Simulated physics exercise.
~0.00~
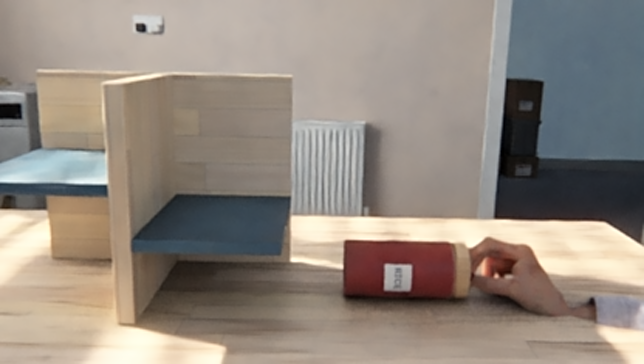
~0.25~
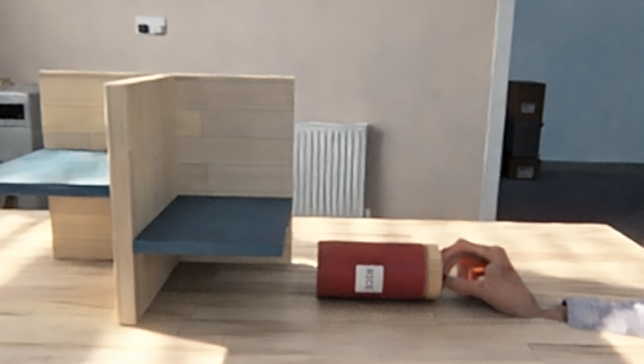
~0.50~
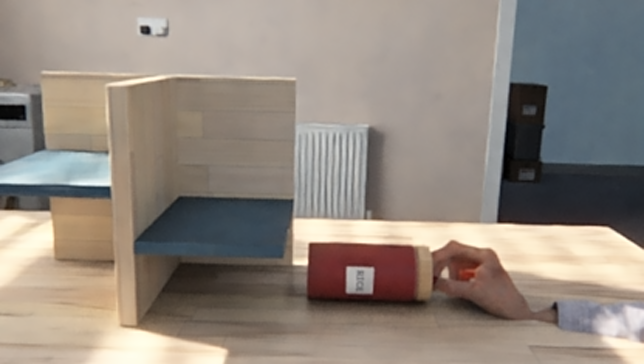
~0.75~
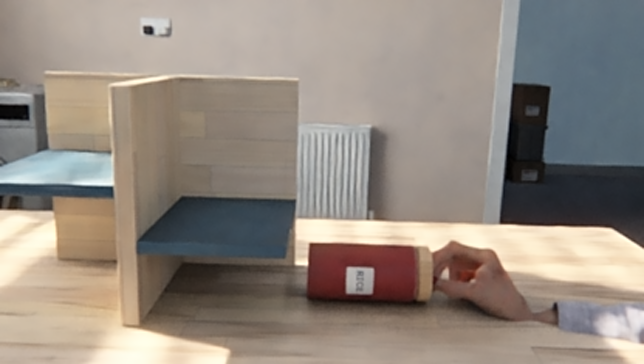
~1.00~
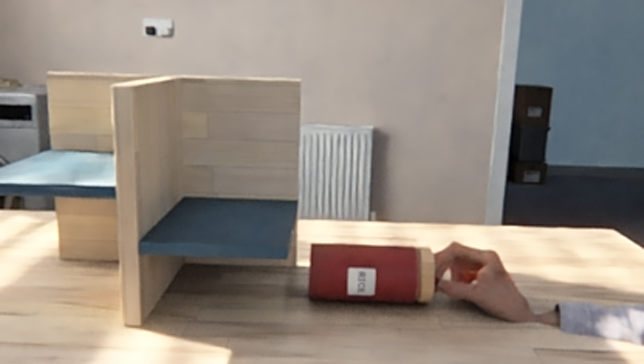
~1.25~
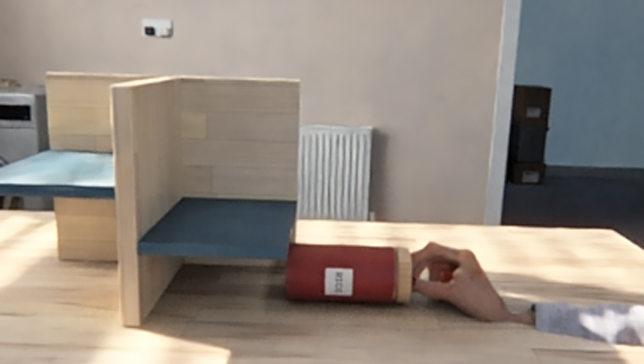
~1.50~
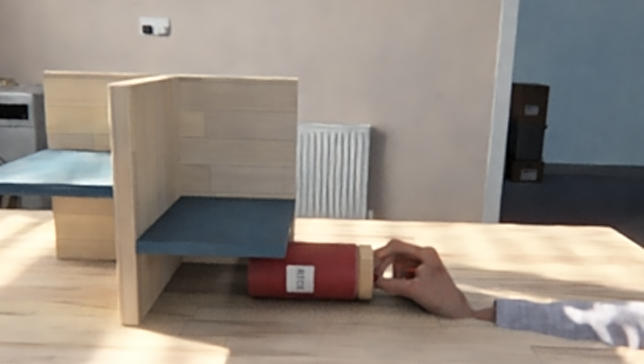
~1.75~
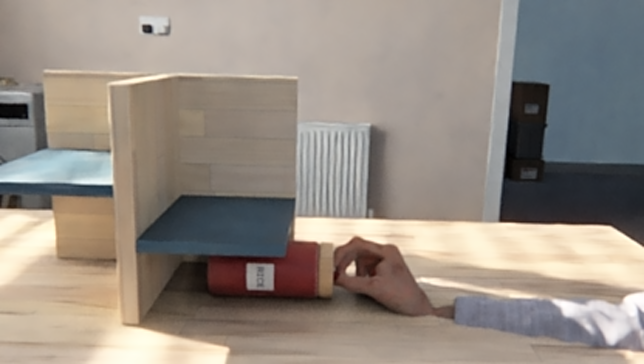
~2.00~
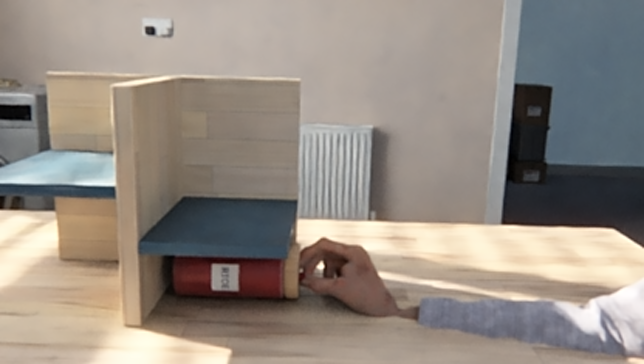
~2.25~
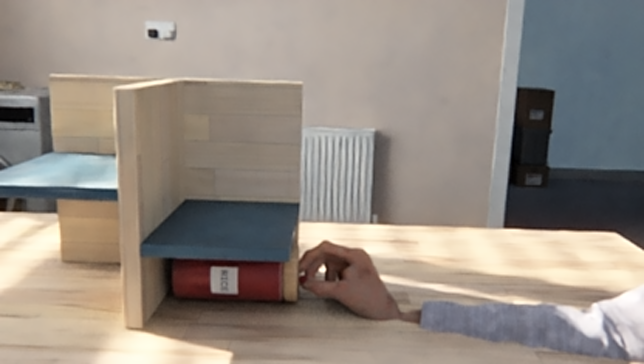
To begin with, a red jar with a white label lies on its side on a wooden table, a hand at its right end, while a small wooden rack with a blue shelf stands to the left. The hand pushes the jar left towards the rack, then holds it still for a moment just short of the opening. It pushes again, and the jar slides steadily under the blue shelf without being turned or tilted. Finally the jar rests beneath the shelf, clear of it, with the fingers still at its right end.
